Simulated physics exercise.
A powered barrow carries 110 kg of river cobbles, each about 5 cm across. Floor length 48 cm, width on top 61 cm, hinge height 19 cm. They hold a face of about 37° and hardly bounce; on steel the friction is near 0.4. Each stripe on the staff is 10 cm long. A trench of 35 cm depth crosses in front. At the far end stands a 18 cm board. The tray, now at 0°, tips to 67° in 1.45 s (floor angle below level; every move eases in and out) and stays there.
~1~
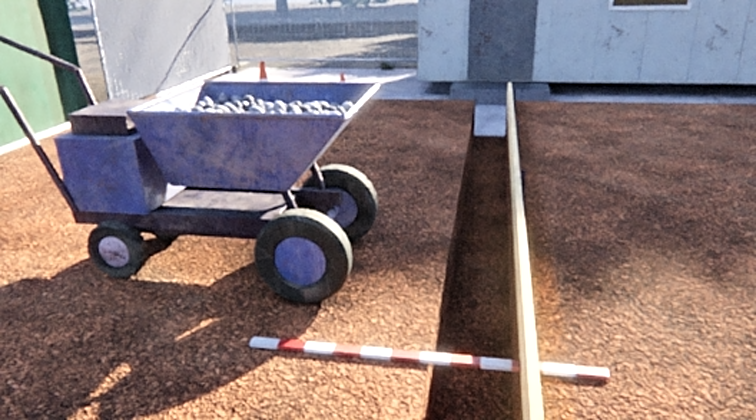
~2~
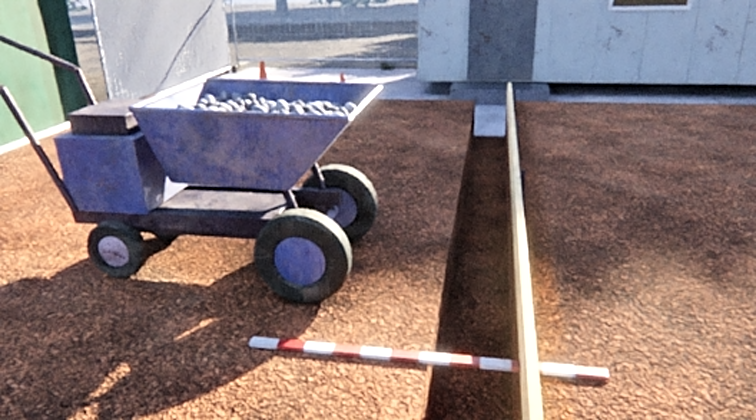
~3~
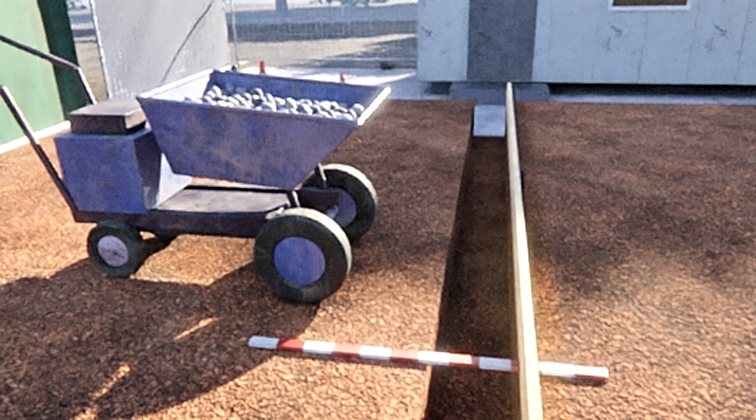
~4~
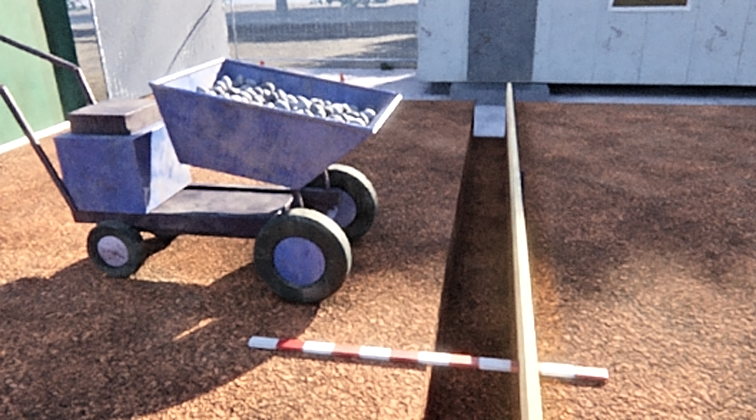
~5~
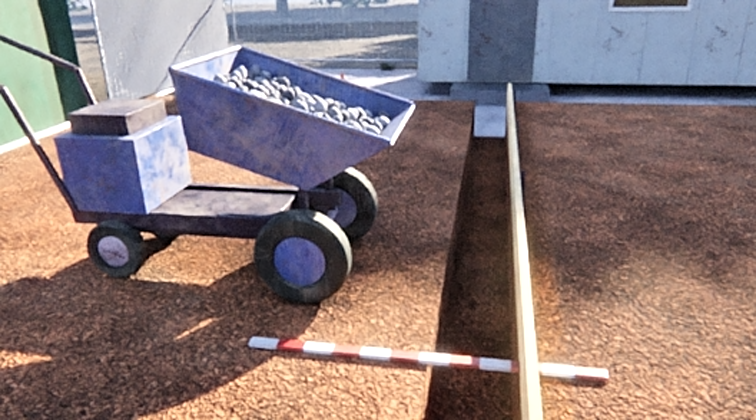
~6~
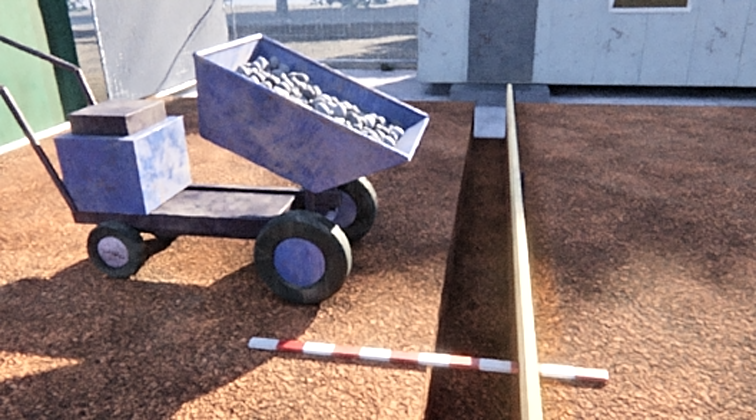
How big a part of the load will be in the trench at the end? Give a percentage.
Close to 94 in a hundred.
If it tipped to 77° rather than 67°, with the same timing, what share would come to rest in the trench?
Then about 95 per cent.
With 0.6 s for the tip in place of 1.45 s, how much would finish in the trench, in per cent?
Then about 70 per cent.
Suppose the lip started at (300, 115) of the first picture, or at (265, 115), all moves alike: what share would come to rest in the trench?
About 100 and 70 per cent.
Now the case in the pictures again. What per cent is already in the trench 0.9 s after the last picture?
Some 35 per cent.
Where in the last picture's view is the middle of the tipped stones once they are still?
Their middle is at about (483, 329).
Then, 0.5 s after the last picture the floor is at 57°, 100 % in the tray; the foremost stones are at (447, 207).
Then, 0.9 s after the last picture the floor is at 67°, 63 % in the tray, 34 % in the trench, 3 % past the trench; the foremost stones are at (552, 254).
Then, 1.3 s after the last picture the floor is at 67°, 31 % in the tray, 63 % in the trench, 6 % past the trench; the foremost stones are at (629, 281).
Then, 3.2 s after the last picture the floor is at 67°, 0 % in the tray, 94 % in the trench, 6 % past the trench; the foremost stones are at (670, 286).
